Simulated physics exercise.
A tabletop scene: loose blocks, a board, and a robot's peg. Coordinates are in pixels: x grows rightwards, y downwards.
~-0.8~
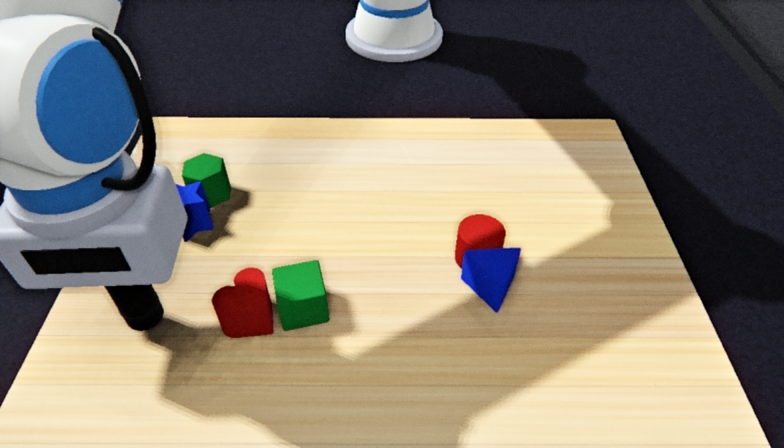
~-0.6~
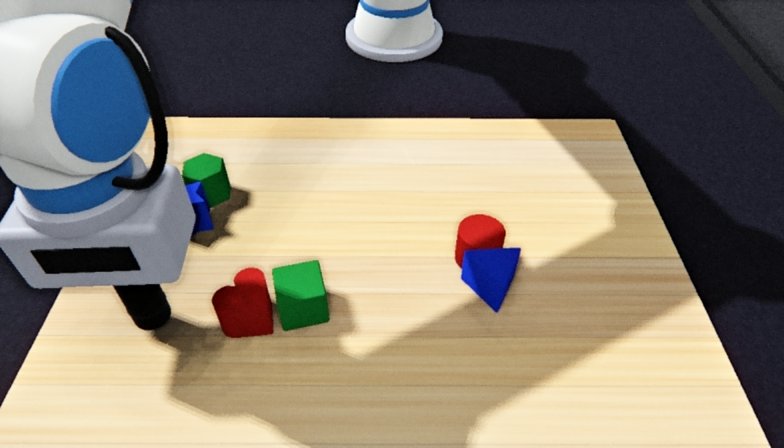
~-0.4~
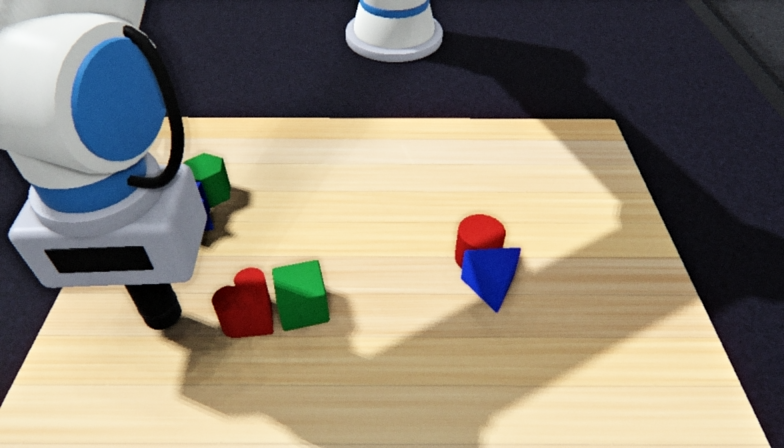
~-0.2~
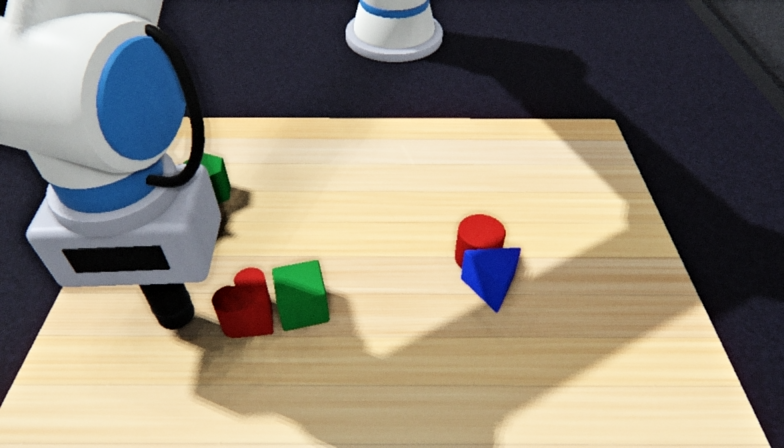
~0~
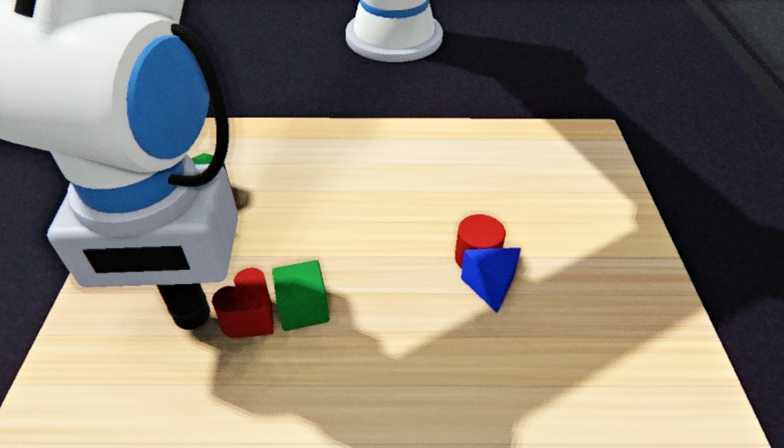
White and blue robot arm sliding its black peg slowly right across a wooden tabletop toward still red and green blocks.
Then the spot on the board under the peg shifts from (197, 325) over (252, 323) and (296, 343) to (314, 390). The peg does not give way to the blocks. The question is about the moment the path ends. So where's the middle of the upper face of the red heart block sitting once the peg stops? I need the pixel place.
Close to (328, 293).
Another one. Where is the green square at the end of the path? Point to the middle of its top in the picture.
The middle of its top is at (360, 261).
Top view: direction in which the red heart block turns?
Rotates counter-clockwise.
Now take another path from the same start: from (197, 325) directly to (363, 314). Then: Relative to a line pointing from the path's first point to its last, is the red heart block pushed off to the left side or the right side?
It gets pushed left.
The first path, step by step. One third of the way, peg at (250, 314); red heart block at (292, 285), turned 15° anticlockwise; green square at (336, 270).
Two thirds of the way, peg at (294, 334); red heart block at (328, 292), turned 50° anticlockwise; green square at (360, 261), turned 35° anticlockwise.
At the end, peg at (313, 382); red heart block at (328, 293), turned 50° anticlockwise; green square at (360, 261), turned 35° anticlockwise.
